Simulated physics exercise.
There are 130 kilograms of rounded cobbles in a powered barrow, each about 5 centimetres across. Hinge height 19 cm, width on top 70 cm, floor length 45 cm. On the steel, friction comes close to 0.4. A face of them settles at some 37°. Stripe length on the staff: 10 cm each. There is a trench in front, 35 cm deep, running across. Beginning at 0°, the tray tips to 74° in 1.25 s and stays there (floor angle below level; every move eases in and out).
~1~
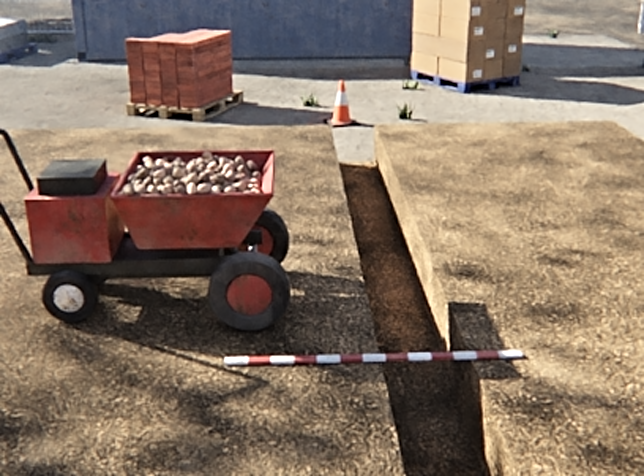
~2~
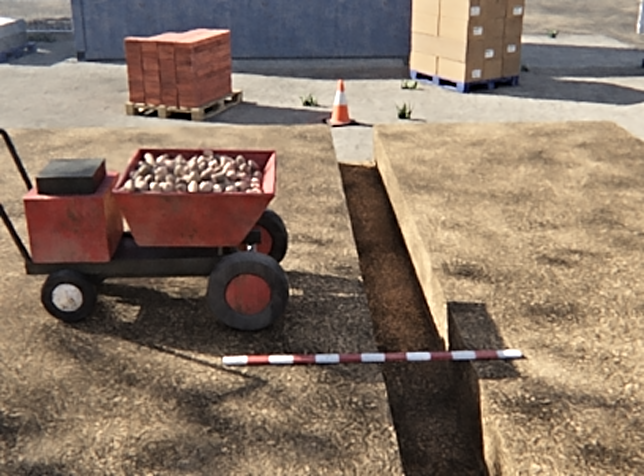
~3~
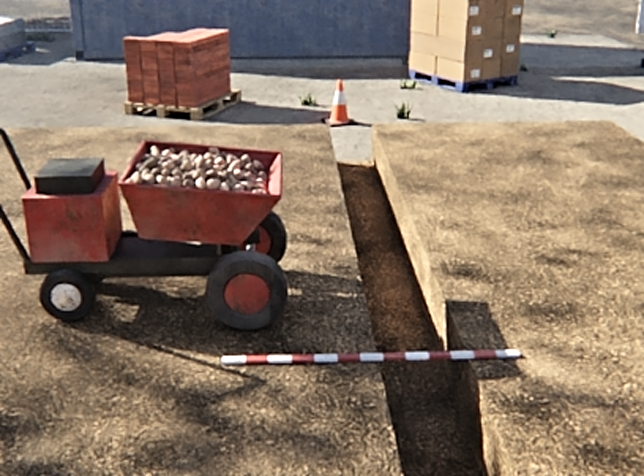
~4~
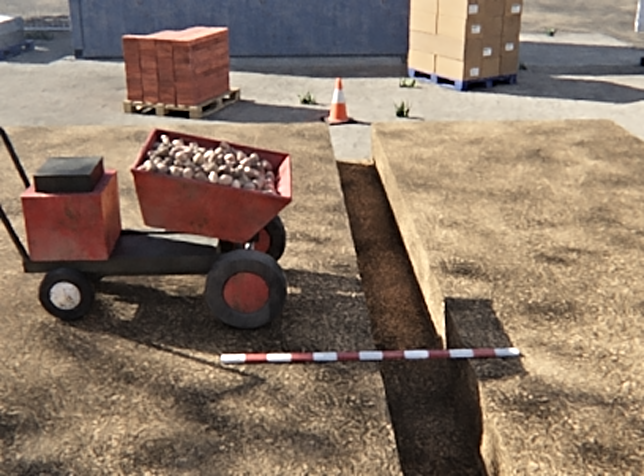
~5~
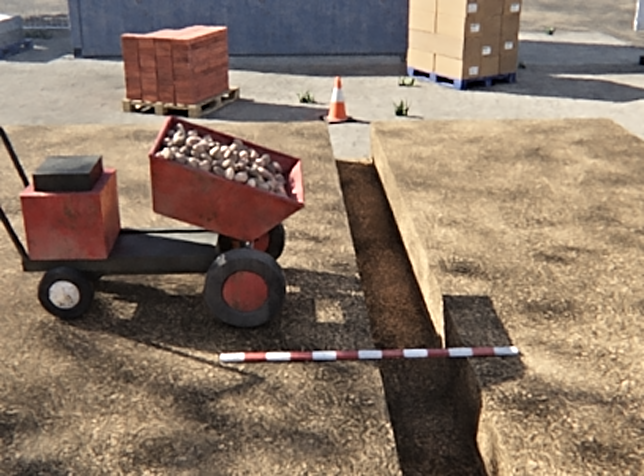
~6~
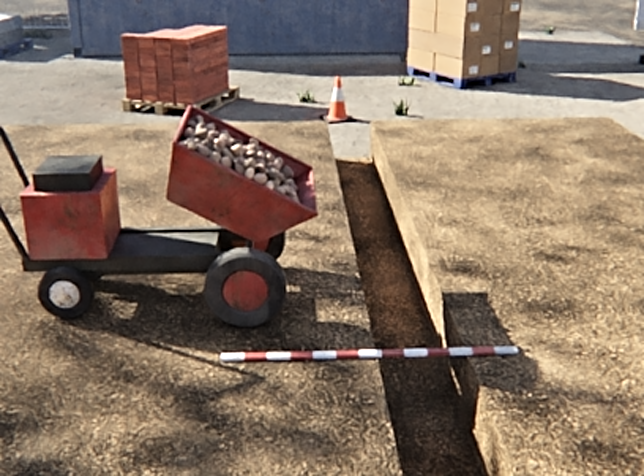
On a sunlit patch of rough ground with a narrow trench and a red-and-white staff laid across it, a red cart sits with its tray of rounded stones level. The tray begins to tilt slowly, then its left end rises steeply while the right lip lowers toward the trench, the stones still inside.
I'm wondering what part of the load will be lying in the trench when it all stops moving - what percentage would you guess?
I would guess about 100 per cent.
Then, 0.4 s after the last picture the floor is at 63°, 99 % in the tray, 1 % short of the trench; the foremost stones are at (365, 243).
Then, 0.8 s after the last picture the floor is at 74°, 58 % in the tray, 2 % short of the trench, 40 % in the trench; the foremost stones are at (438, 347).
Then, 1.2 s after the last picture the floor is at 74°, 29 % in the tray, 2 % short of the trench, 70 % in the trench; the foremost stones are at (434, 336).
Then, 3.1 s after the last picture the floor is at 74°, 0 % in the tray, 100 % in the trench; the foremost stones are at (437, 346).
